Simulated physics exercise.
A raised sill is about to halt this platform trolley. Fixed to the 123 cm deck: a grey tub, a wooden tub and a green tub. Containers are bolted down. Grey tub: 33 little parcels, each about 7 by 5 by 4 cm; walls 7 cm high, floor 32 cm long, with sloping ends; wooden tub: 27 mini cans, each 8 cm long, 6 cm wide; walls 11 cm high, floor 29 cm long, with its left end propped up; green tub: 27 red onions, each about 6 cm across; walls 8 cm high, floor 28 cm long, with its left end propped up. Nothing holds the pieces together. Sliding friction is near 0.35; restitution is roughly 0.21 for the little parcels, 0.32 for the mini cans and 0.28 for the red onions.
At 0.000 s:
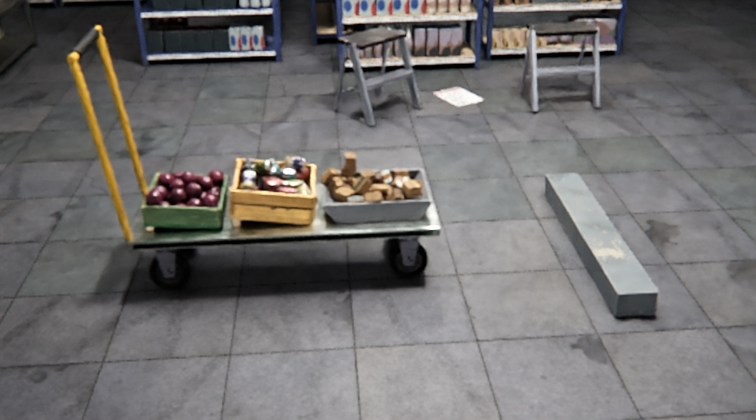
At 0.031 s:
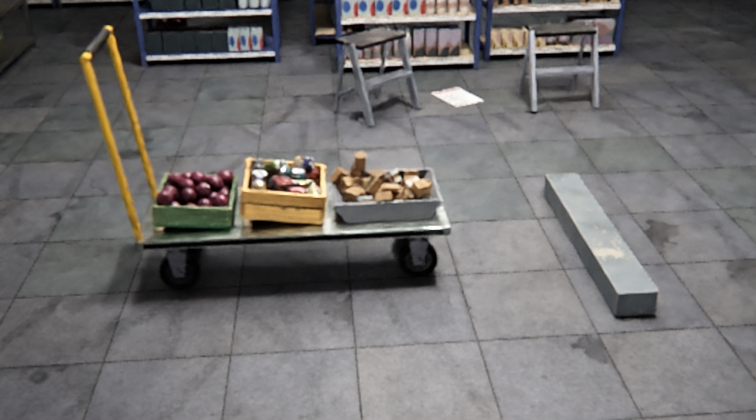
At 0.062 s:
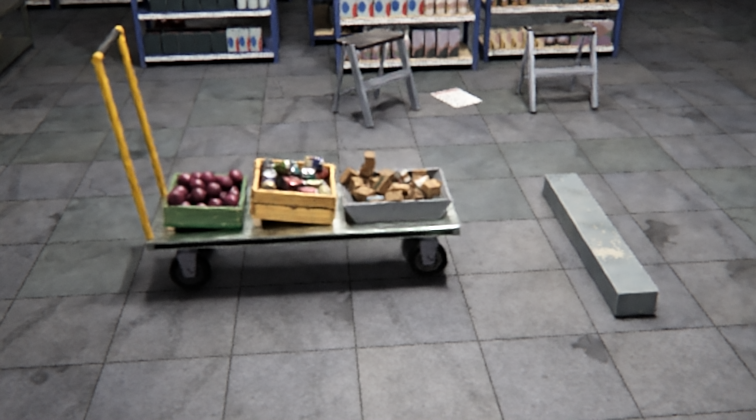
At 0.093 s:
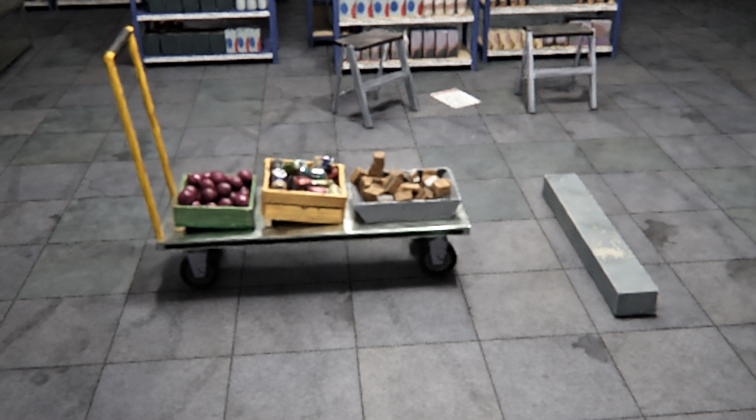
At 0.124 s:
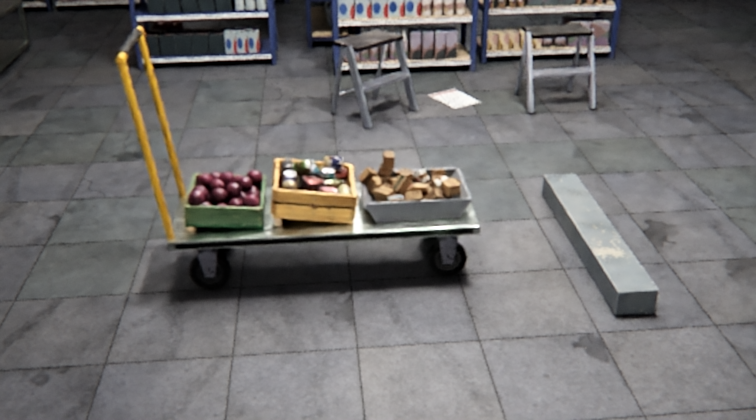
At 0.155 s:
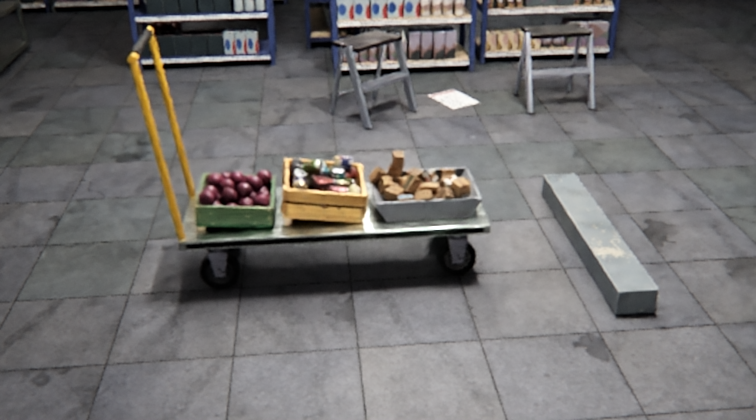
A platform trolley with a yellow handle at its left end rolls slowly and steadily to the right across a grey tiled floor, seen from slightly above in a shop aisle. It carries a green tub of red onions, a wooden tub of little cans and a grey tub of small brown parcels, with a grey sill to the right and two step stools before shelves behind. The load stays in place as the gap to the sill narrows, while the view shifts very slightly.
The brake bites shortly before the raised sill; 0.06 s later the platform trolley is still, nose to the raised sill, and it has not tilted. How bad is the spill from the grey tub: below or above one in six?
It sheds fewer than one in six of them.
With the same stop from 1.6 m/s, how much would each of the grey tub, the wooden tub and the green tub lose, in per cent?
Then grey tub 10, wooden tub 10, green tub 10 per cent.
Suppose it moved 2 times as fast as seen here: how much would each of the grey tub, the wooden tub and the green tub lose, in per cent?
In that case grey tub 40, wooden tub 10, green tub 30 per cent.
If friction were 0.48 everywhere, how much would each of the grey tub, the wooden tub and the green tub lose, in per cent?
In that case grey tub 0, wooden tub 0, green tub 0 per cent.
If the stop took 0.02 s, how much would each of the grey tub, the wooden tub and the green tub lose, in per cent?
Then grey tub 10, wooden tub 10, green tub 0 per cent.
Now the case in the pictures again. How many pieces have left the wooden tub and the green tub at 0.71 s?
About: Wooden tub 1, green tub 0.
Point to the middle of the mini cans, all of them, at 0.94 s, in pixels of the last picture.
Around (442, 182).
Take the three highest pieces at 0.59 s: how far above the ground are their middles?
Roughly 44 cm.
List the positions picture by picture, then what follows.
In the first picture (each is followed by its nearest rim corner in this view; the camera moves round a little), grey tub, (325, 205); wooden tub, (236, 190); 67 cm short of the stop; none out.
In the second picture, grey tub, (336, 204); wooden tub, (246, 190); 63 cm short of the stop.
In the third picture, grey tub, (346, 204); wooden tub, (257, 190); 59 cm short of the stop.
In the fourth picture, grey tub, (356, 204); wooden tub, (267, 190); 55 cm short of the stop.
In the fifth picture, grey tub, (366, 204); wooden tub, (278, 190); 51 cm short of the stop.
In the sixth picture, grey tub, (377, 203); wooden tub, (288, 189); 47 cm short of the stop; none out.
After 0.49 s, braking starts.
After 0.59 s, grey tub 33 in, 0 out, wooden tub 27 in, 0 out and green tub 27 in, 0 out.
After 0.71 s, grey tub 32 in, 1 out, wooden tub 26 in, 1 out and green tub 27 in, 0 out.
After 0.94 s, grey tub 32 in, 1 out, wooden tub 26 in, 1 out and green tub 27 in, 0 out.
Final count (at 1.45 s), grey tub 31 in, 2 out, wooden tub 25 in, 2 out and green tub 27 in, 0 out. Asked share, 2 of 33, 6 per cent.
